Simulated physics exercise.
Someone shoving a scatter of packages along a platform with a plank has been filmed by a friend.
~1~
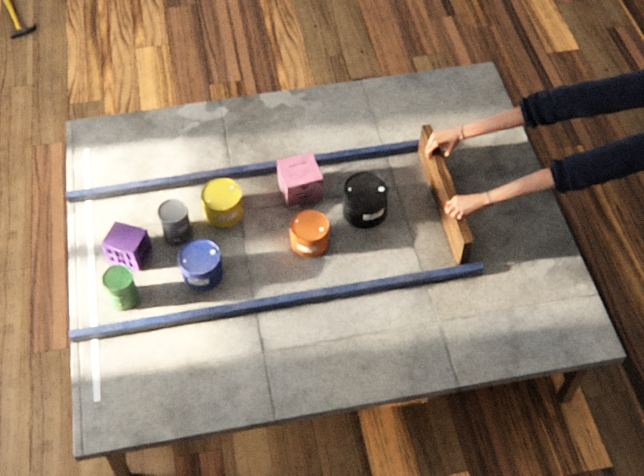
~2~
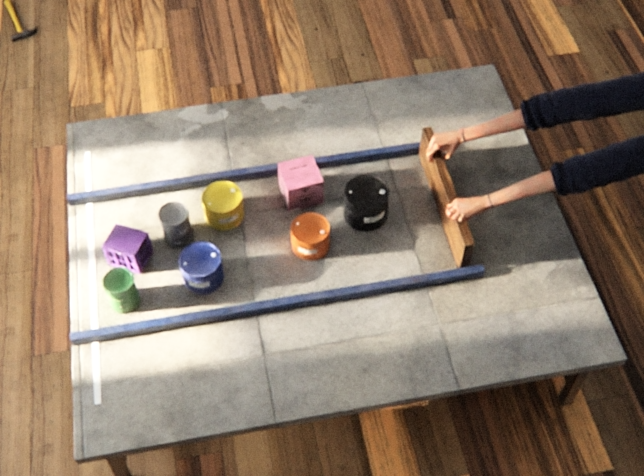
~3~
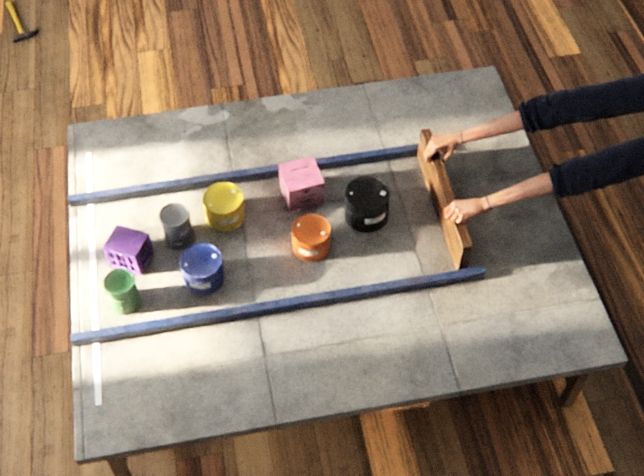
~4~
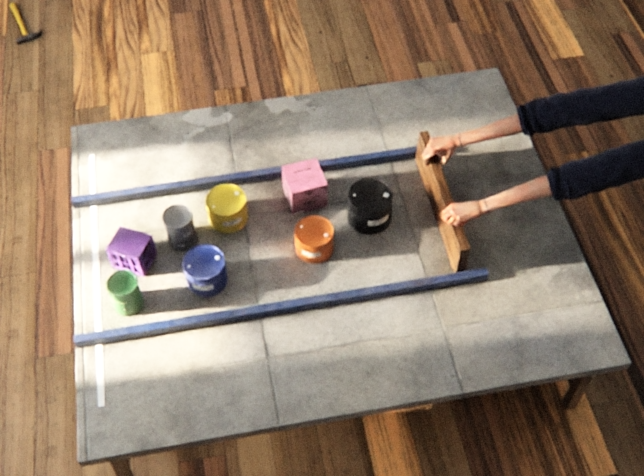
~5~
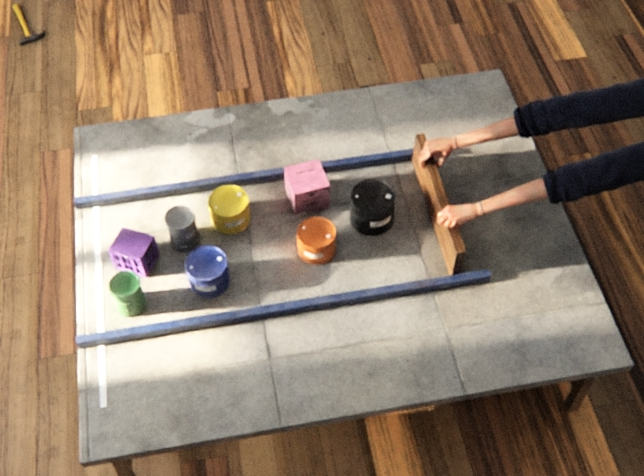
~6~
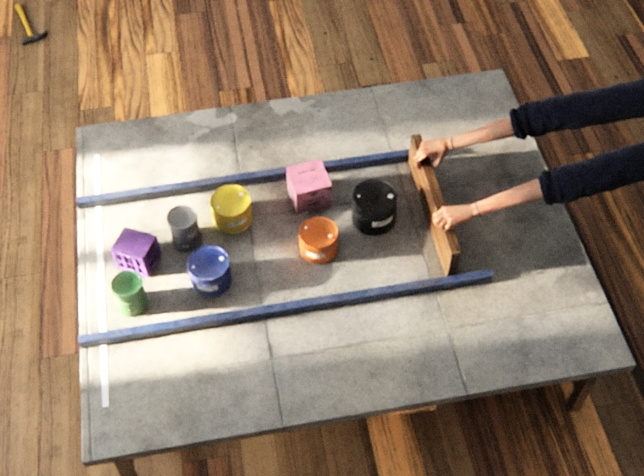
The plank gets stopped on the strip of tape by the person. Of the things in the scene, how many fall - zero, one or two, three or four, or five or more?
So the tally of ones that come down is five plus, really.
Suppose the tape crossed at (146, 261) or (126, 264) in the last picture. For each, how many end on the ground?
Try 1: 2; try 2: 5.
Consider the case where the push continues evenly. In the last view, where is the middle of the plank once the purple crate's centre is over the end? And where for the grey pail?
The middle sits near (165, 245) for the first and near (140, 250) for the other.
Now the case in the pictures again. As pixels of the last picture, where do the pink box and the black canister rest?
I'd say approximately (77, 220) and then (73, 254).
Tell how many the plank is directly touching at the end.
It touches 3.
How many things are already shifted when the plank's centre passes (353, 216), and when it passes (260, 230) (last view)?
2 and 6.
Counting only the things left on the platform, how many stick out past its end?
The tally is 3.
Soon after, none off yet; green pail at rest near (130, 294); purple crate at rest near (136, 252); grey pail at rest near (184, 229).
After that, none off yet; green pail at rest near (130, 294); purple crate moving near (133, 254); grey pail displaced about its own width near (168, 238).
And then, none off yet; green pail displaced well along near (82, 314); purple crate displaced well along near (77, 270); grey pail displaced well along near (102, 250).
In the end, the number that fall off is five or more; gone, yellow canister, blue canister, grey pail, purple crate and green pail.
